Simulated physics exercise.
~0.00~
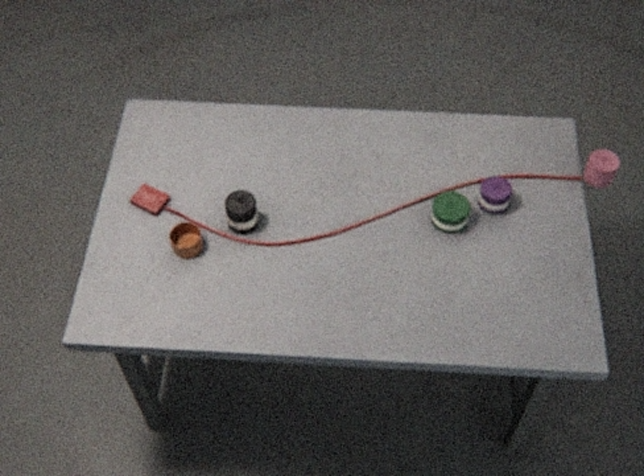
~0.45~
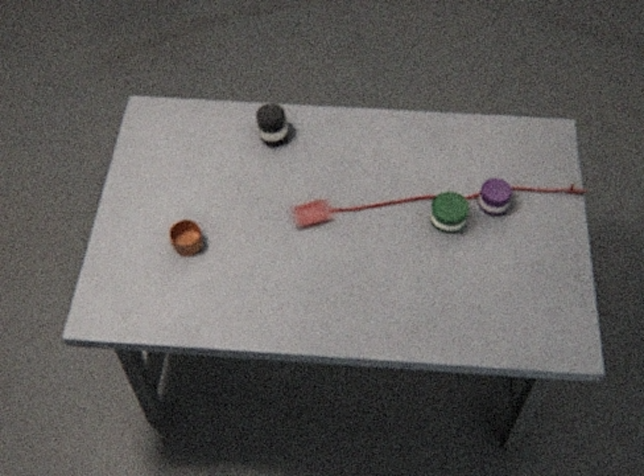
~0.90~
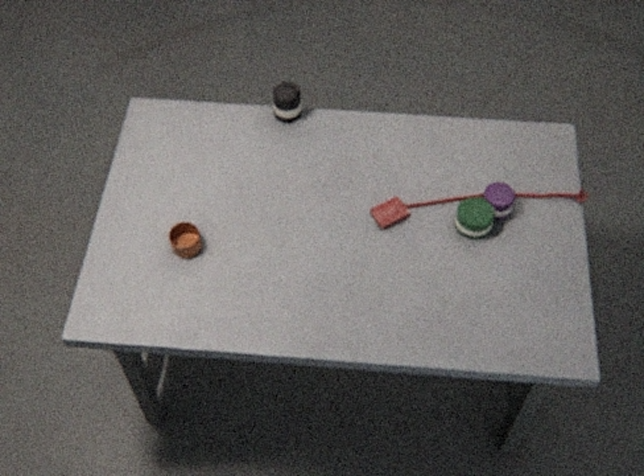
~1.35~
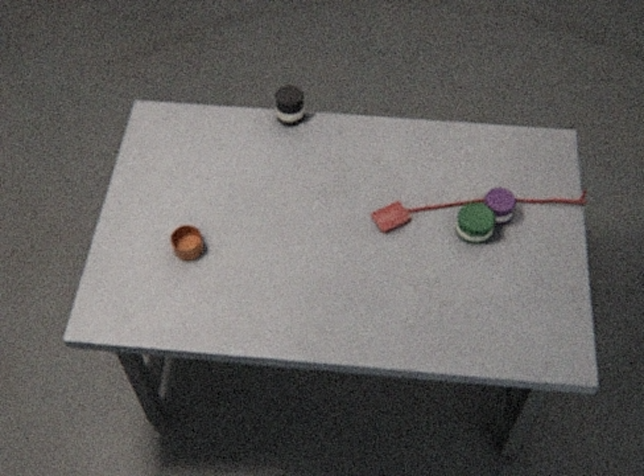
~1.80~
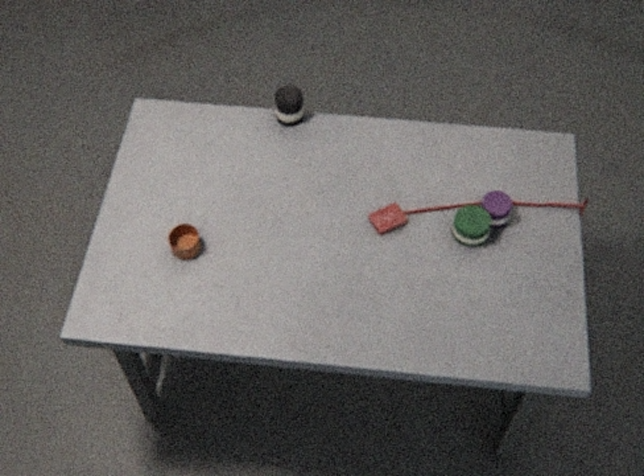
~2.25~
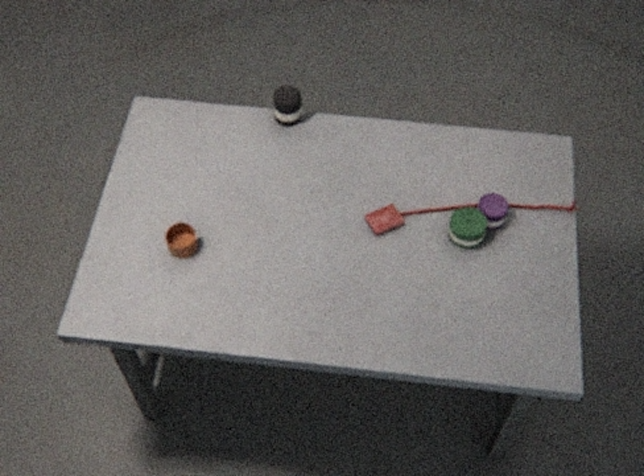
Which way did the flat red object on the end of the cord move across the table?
It moved to the right, ending up a little to the left of the green tin.
